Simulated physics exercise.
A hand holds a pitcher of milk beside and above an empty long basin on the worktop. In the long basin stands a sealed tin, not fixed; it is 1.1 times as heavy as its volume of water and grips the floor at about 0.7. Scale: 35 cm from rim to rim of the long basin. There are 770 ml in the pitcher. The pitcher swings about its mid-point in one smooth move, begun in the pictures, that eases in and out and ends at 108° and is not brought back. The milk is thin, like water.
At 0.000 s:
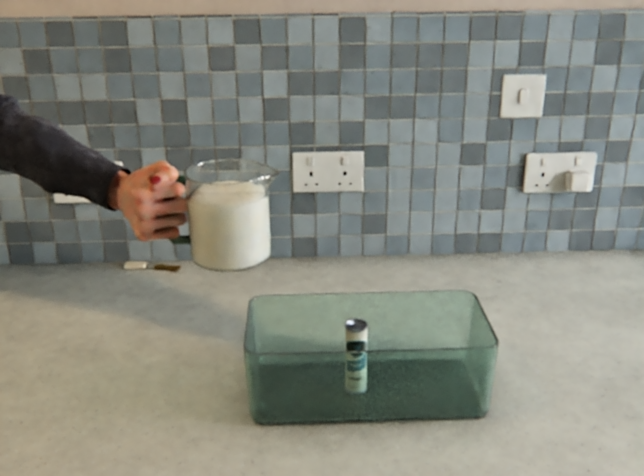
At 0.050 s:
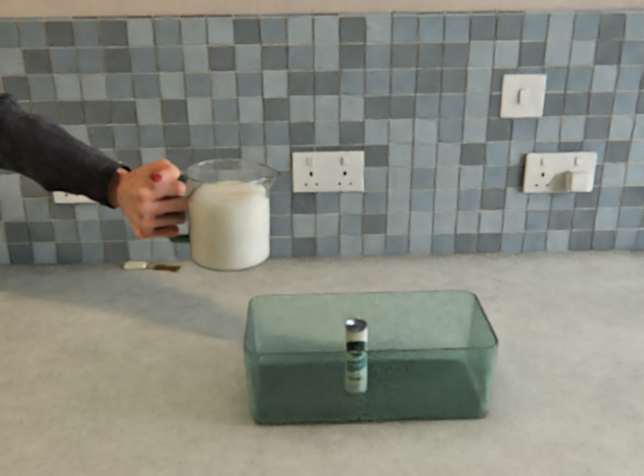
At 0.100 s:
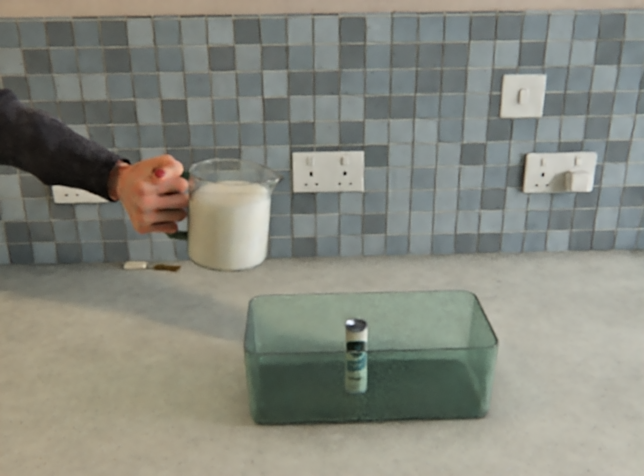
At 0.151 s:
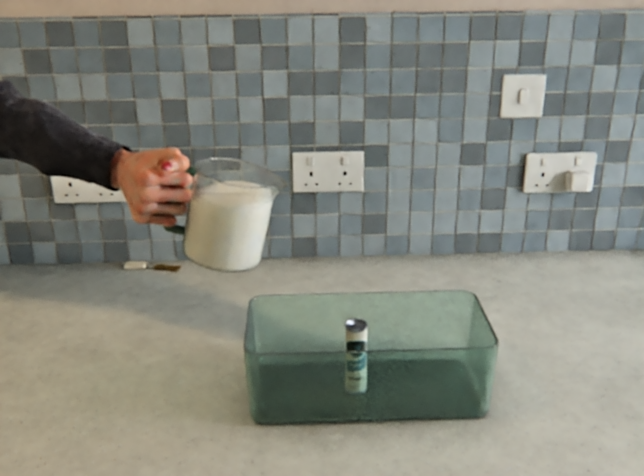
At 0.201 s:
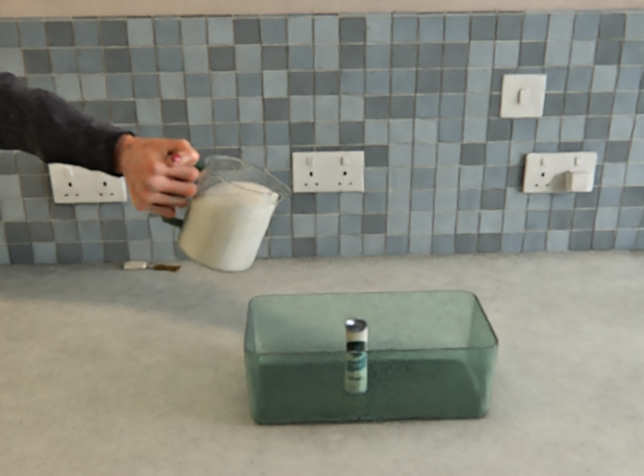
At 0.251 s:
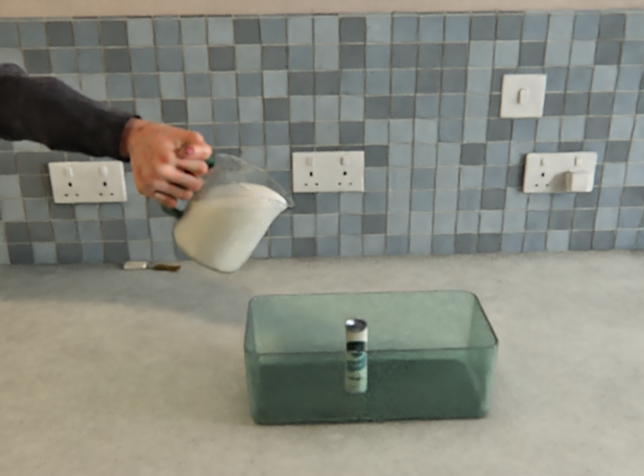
Hand tilting a glass pitcher of milk rightward above a worktop, beside a green translucent basin with a small tin.
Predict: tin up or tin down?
It topples.
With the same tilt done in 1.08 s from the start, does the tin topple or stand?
The tin falls.
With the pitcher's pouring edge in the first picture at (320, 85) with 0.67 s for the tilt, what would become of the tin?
Then it keeps standing.
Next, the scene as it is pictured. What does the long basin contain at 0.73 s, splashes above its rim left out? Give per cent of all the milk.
Some 64 per cent.
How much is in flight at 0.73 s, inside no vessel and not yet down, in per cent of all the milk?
About 20 per cent.
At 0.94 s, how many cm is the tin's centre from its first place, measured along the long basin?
Some 10 cm.
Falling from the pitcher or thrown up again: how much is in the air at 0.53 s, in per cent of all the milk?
Some 30 per cent.
Then, 0.53 s in, the tilt is 96° and 62 per cent is still to pour; the tin stands where it began.
Then, 0.73 s in, the tilt is 108° and 16 per cent is still to pour; the tin leans 19°.
Then, 0.94 s in, the tilt is 108° and 2 per cent is still to pour; the tin lies on its side.
Then, 1.17 s in, the tilt is 108° and 0 per cent is still to pour; the tin lies on its side.
Finally, the tin lies on its side.
